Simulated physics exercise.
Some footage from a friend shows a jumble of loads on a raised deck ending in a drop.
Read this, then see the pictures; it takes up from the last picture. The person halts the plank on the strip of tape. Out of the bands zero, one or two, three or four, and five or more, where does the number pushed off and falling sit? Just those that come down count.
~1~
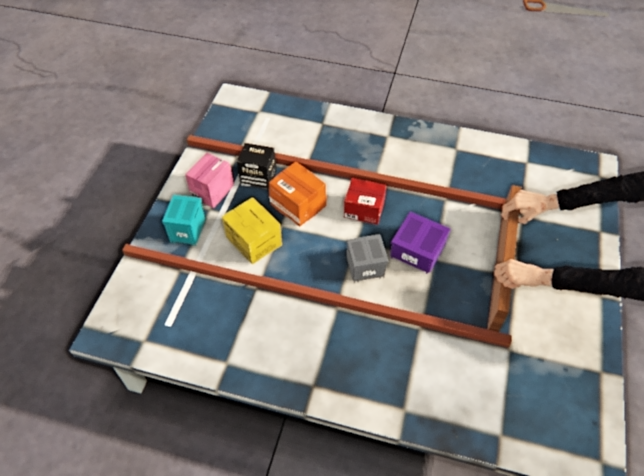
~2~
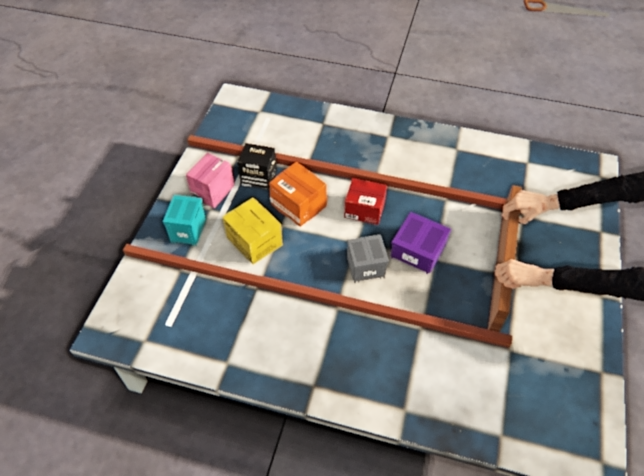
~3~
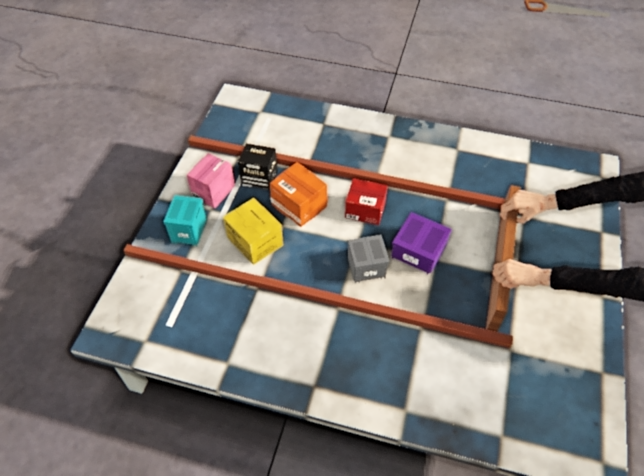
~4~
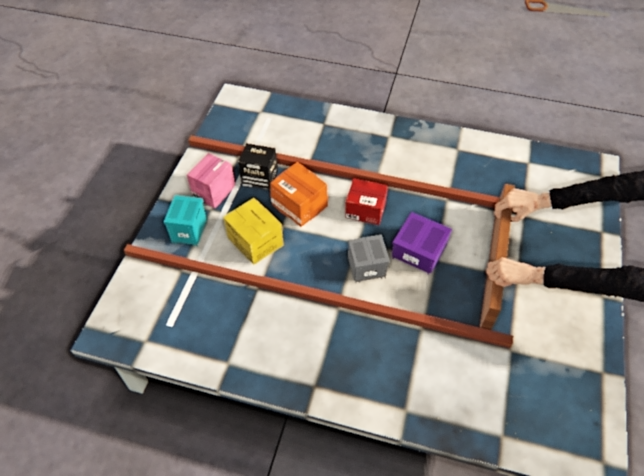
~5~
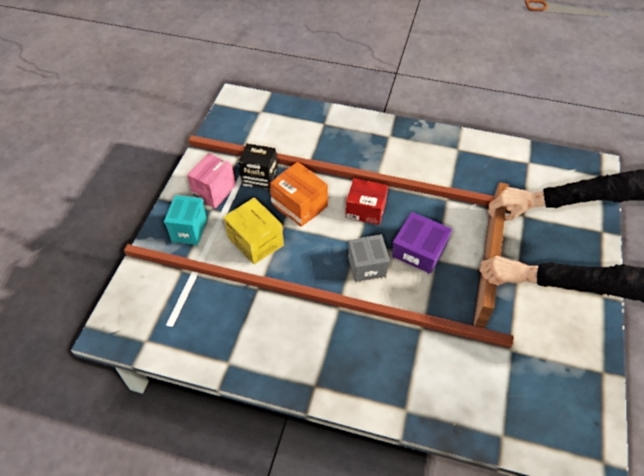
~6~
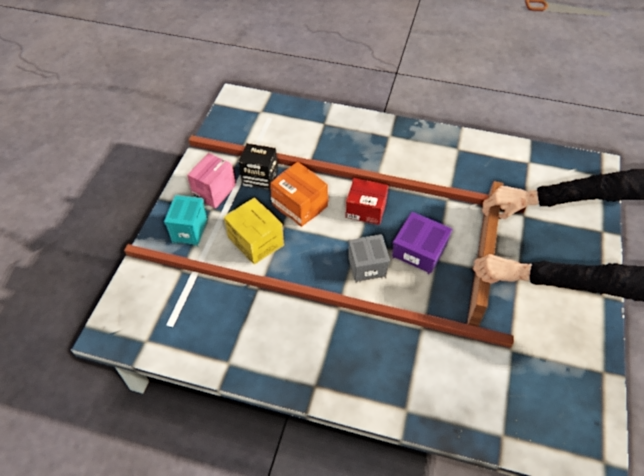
So the tally of ones that come down is three, perhaps four, really.
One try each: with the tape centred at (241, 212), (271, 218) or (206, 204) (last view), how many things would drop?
Try 1: 2; try 2: 0; try 3: 5.
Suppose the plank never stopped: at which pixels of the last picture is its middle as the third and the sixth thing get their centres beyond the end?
The first puts it near (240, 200), the next near (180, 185).
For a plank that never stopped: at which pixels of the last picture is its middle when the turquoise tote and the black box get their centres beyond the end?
Estimated middle: (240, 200), and (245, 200) for the other.
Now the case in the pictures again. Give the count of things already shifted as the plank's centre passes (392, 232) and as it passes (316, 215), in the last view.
It comes to 2 for the first spot, 6 for the other.
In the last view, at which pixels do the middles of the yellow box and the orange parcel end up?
First: About (158, 220); second: About (177, 168).
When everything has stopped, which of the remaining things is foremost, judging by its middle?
The orange parcel is foremost.
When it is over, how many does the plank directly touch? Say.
The figure is 3.
Soon after, none off yet; turquoise tote at rest near (187, 221); pink parcel at rest near (212, 180); black box at rest near (259, 167).
After that, none off yet; turquoise tote at rest near (187, 221); pink parcel at rest near (212, 180); black box moving near (256, 165).
And then, none off yet; turquoise tote displaced a little near (169, 219); pink parcel displaced about its own width near (184, 171); black box displaced well along near (205, 152).
In the end, the number that fall off is three or four; gone, black box, pink parcel and turquoise tote.
